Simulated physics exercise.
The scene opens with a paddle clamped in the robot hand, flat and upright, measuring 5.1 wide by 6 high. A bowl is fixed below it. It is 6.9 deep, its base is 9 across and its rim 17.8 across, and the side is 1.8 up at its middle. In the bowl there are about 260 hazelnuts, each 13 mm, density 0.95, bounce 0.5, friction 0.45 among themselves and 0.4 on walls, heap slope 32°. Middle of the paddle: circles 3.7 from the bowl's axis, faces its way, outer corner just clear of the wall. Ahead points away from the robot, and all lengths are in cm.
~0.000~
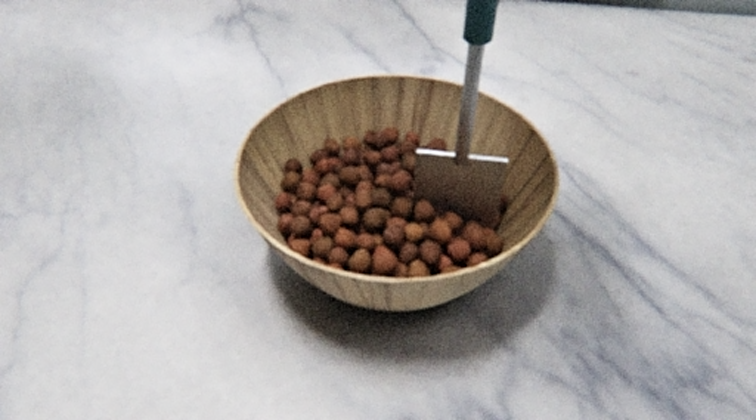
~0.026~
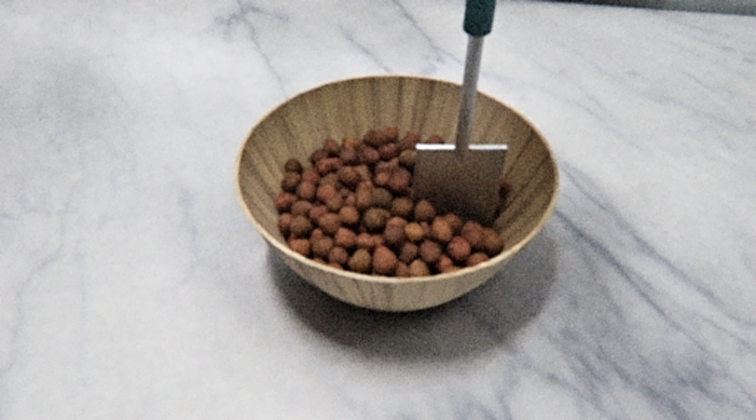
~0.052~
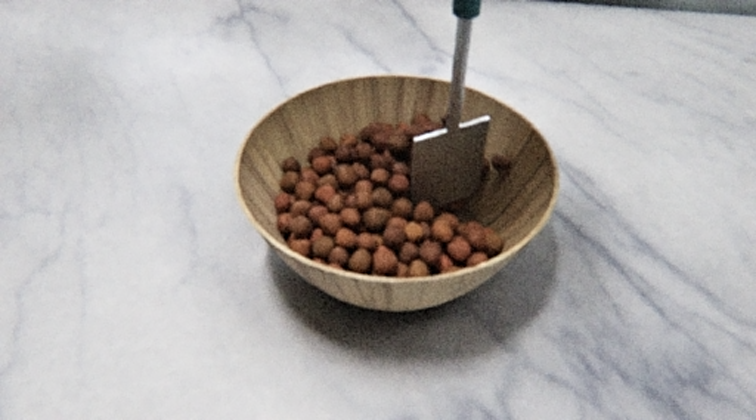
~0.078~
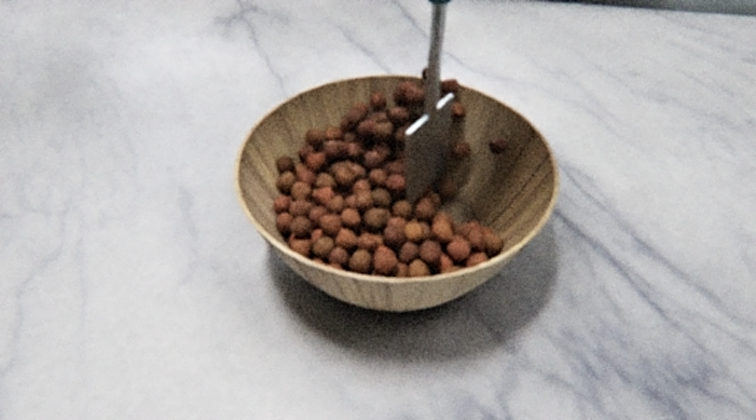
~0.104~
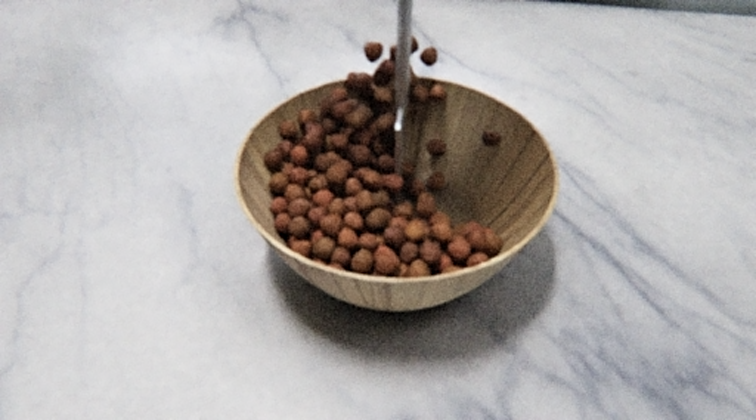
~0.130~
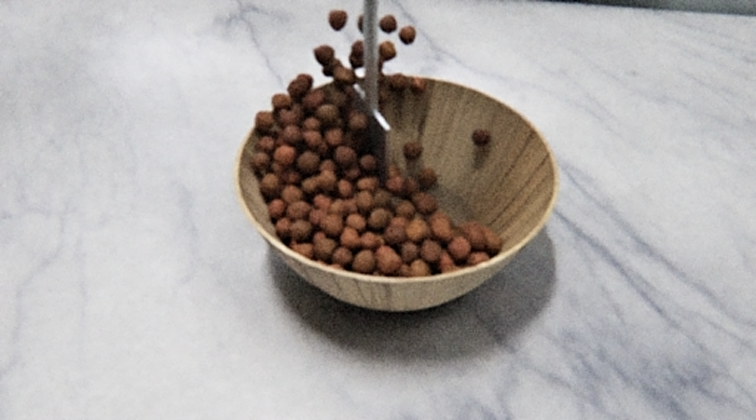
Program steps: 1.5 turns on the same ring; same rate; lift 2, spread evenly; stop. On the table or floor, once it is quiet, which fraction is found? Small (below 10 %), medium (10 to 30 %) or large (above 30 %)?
It is large.
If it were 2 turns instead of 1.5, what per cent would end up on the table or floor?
45 %.
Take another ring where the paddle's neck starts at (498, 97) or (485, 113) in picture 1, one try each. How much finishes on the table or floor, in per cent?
Roughly 0 % and 20 %.
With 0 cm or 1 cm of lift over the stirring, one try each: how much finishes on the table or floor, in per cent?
I'd say some 50 per cent, and some 45 per cent.
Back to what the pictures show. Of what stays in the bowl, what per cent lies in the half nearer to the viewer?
About 45 %.
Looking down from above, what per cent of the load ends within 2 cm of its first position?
Around 5 per cent.
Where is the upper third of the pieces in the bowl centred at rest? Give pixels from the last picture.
Near (396, 195).
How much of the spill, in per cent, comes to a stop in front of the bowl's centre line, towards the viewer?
Result: Roughly 60 %.
By 0.27 s, 281° round, highest piece 16 above the table; 194 in the bowl, 3 on the table or floor, 61 in flight or on the tool.
By 0.41 s, 79° round, highest piece 11 above the table; 161 in the bowl, 61 on the table or floor, 36 in flight or on the tool.
By 0.68 s, 180° round, highest piece 5 above the table; 144 in the bowl, 114 on the table or floor.
By 1.38 s, 180° round, highest piece 4 above the table; 144 in the bowl, 114 on the table or floor.
Final count, 144 in the bowl, 114 on the table or floor. That is 44 % on the table or floor.
